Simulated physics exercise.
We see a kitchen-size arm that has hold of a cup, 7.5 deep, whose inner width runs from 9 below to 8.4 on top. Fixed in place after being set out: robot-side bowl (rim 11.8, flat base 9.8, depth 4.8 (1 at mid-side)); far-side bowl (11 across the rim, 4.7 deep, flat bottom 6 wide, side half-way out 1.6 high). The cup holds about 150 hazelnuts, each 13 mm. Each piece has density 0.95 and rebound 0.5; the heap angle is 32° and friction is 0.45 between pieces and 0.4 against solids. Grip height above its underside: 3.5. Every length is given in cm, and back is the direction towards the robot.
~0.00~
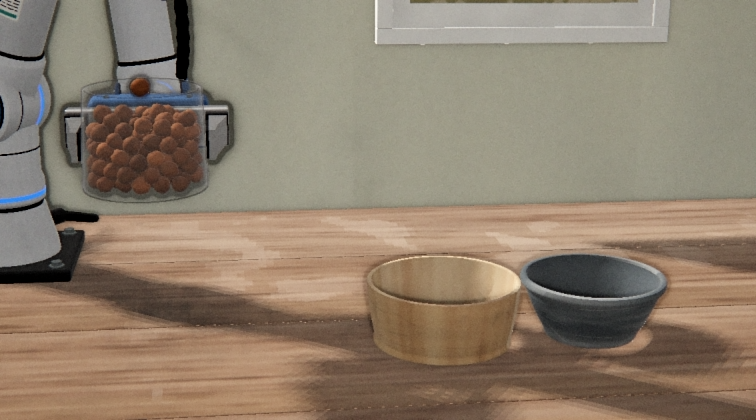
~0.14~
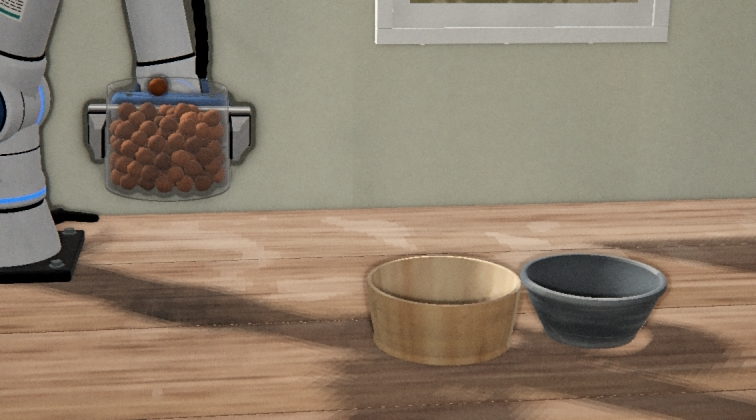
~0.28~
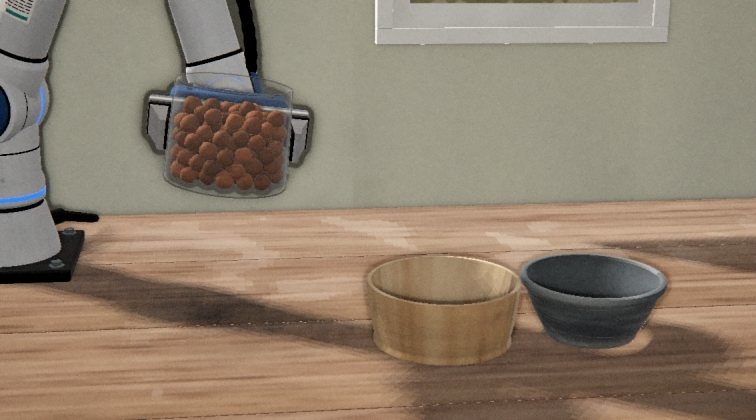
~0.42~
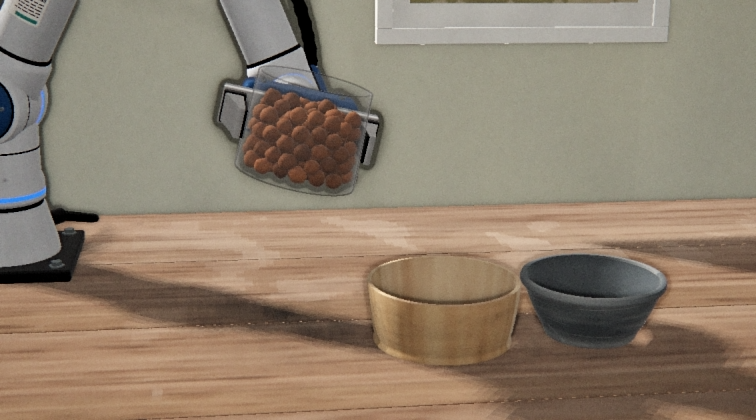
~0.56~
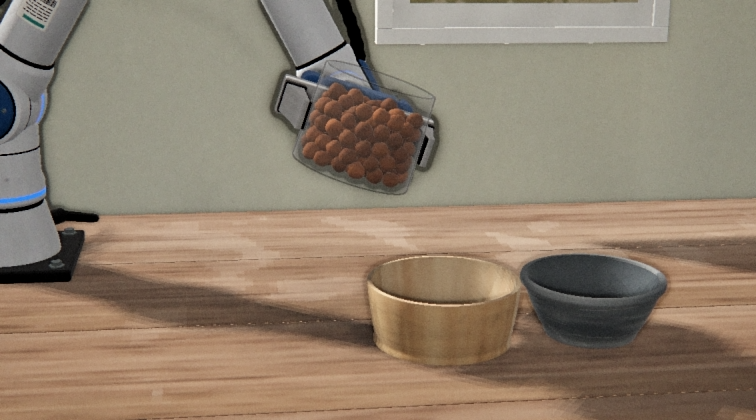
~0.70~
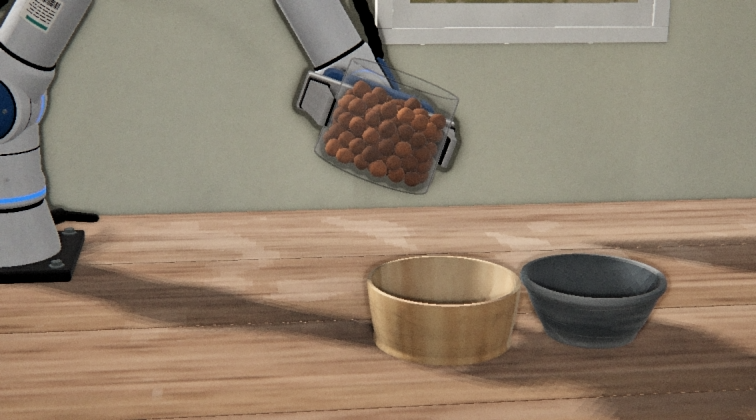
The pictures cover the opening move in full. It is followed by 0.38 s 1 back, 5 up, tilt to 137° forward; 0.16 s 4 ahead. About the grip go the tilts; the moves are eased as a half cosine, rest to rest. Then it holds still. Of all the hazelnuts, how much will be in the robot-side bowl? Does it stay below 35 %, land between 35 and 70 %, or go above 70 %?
It goes above 70 %.
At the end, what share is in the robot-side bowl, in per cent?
Roughly 80 per cent.
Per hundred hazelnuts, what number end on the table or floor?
The share comes to around 10 per cent.
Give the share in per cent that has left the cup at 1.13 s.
About 50 per cent.
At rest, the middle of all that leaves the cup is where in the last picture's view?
I'd put it at roughly (460, 317).
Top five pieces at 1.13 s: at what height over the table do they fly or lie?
22 cm, more or less.
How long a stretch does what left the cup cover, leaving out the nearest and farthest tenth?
I'd put it near 16 cm.
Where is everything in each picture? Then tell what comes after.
In the first picture, cup middle at (144, 140), level; upper third of the load around (144, 126), from x 95 to 195, top at y 90; 152 in the cup.
In the second picture, cup middle at (168, 138), tilted 2° forward; upper third of the load around (168, 125), from x 120 to 220, top at y 85.
In the third picture, cup middle at (230, 135), tilted 7° forward; upper third of the load around (227, 121), from x 175 to 280, top at y 105.
In the fourth picture, cup middle at (305, 131), tilted 13° forward; upper third of the load around (299, 118), from x 250 to 355, top at y 100.
In the fifth picture, cup middle at (365, 128), tilted 18° forward; upper third of the load around (357, 114), from x 310 to 415, top at y 90.
In the sixth picture, cup middle at (387, 127), tilted 20° forward; upper third of the load around (381, 113), from x 330 to 440, top at y 90; 152 in the cup.
By 0.92 s, tilted 91° forward, highest piece 24 above the table; 152 in the cup.
By 1.13 s, tilted 137° forward, highest piece 23 above the table; 78 in the cup, 50 in the robot-side bowl, 24 in flight or on a rim.
By 1.44 s, tilted 137° forward, highest piece 9 above the table; 123 in the robot-side bowl, 15 in the far-side bowl, 9 on the table or floor, 5 in flight or on a rim.
By 2.49 s, tilted 137° forward, highest piece 5 above the table; 123 in the robot-side bowl, 15 on the table or floor, 14 in the far-side bowl.
Final count, 123 in the robot-side bowl, 15 on the table or floor, 14 in the far-side bowl. That is 81 % in the robot-side bowl.
